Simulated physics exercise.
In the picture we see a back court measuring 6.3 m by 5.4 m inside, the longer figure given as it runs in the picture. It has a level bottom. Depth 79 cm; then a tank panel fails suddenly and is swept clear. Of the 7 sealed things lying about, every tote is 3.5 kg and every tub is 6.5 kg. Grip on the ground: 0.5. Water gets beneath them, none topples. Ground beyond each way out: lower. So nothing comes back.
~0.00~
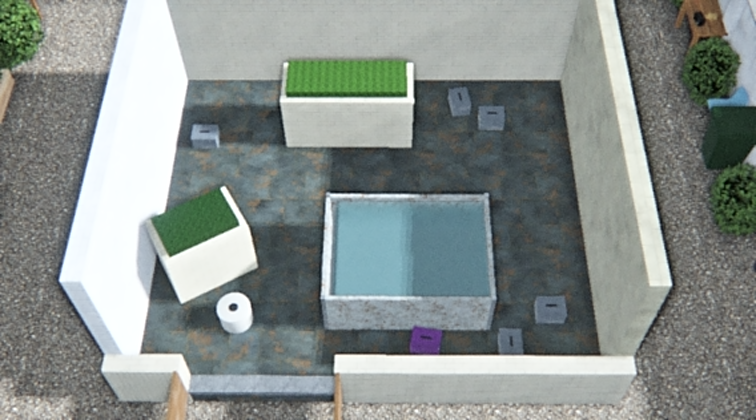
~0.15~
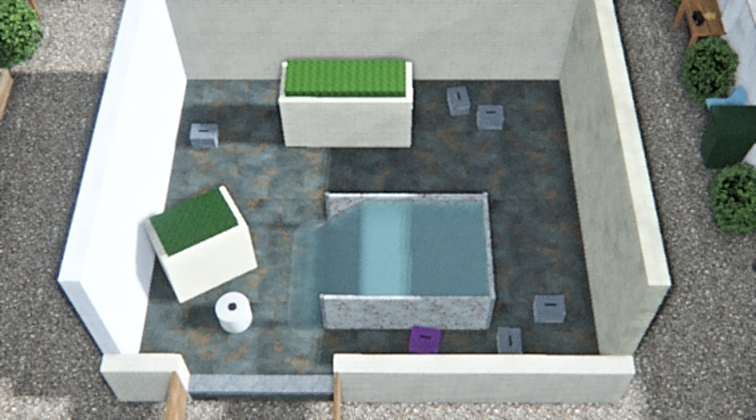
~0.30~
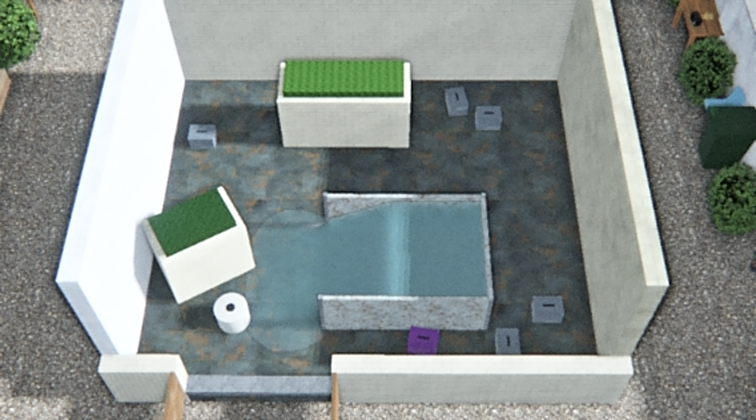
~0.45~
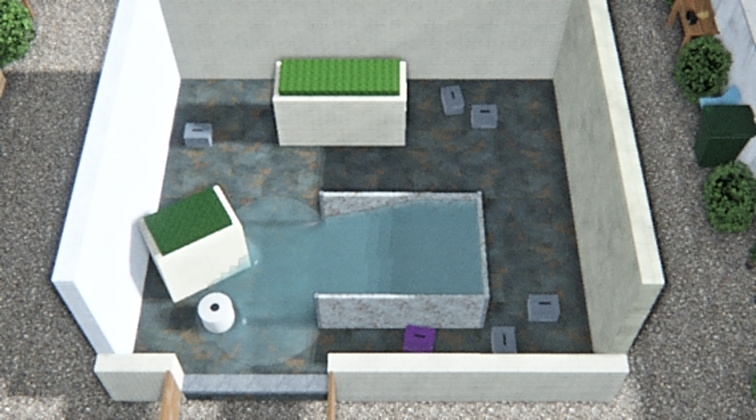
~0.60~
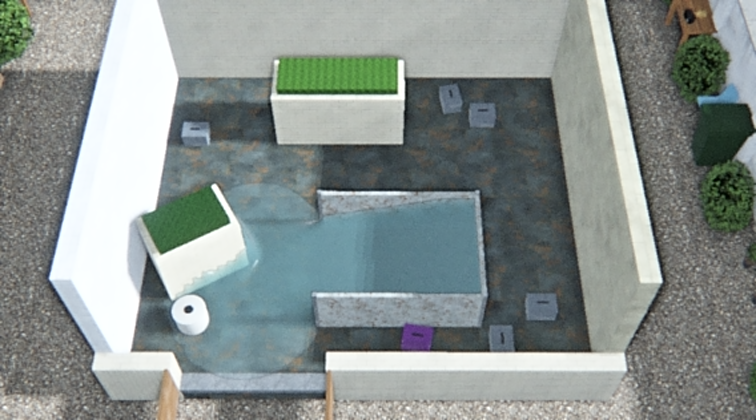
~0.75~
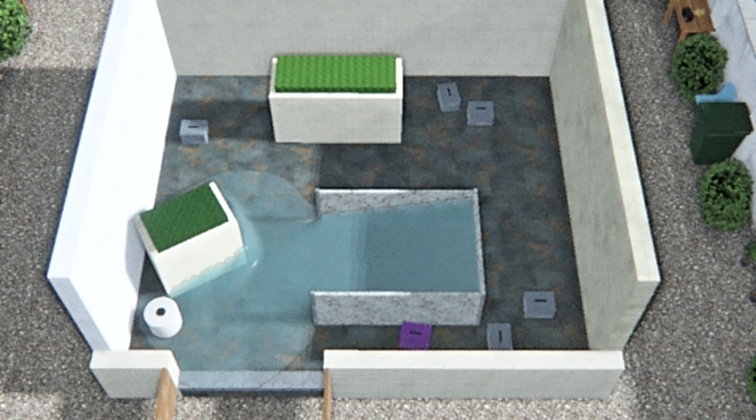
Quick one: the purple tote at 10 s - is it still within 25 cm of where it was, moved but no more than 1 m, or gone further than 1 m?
Moved, no more than 1 m.
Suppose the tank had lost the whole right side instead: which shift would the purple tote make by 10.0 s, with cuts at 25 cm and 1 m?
Result: The purple tote goes a long way.
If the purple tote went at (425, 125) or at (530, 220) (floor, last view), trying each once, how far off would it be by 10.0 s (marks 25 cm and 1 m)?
At the first spot it keeps its position; at the second it winds up far off.
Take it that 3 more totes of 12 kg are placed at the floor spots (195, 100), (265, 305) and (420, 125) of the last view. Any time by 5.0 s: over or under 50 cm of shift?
Answers, first to last: Exceeding, exceeding, not exceeding.
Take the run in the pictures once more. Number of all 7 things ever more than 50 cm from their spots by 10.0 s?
6.
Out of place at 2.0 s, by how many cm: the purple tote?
About 0 cm by then.
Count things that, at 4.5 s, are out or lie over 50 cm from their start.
By then the count is 3.
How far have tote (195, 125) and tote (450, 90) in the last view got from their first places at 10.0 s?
In turn: 500 cm, 450 cm.
After 2.0 s the purple tote is near (416, 333), 0.0 m from its start, aground; 0 of 7 are out; 2 afloat.
After 4.5 s the purple tote is near (416, 333), 0.0 m from its start, aground; 1 of 7 are out; 1 afloat.
After 7.0 s the purple tote is near (467, 333), 0.7 m from its start, afloat; 1 of 7 are out; 4 afloat.
After 10.0 s the purple tote is near (443, 351), 0.5 m from its start, afloat; 1 of 7 are out; 6 afloat.
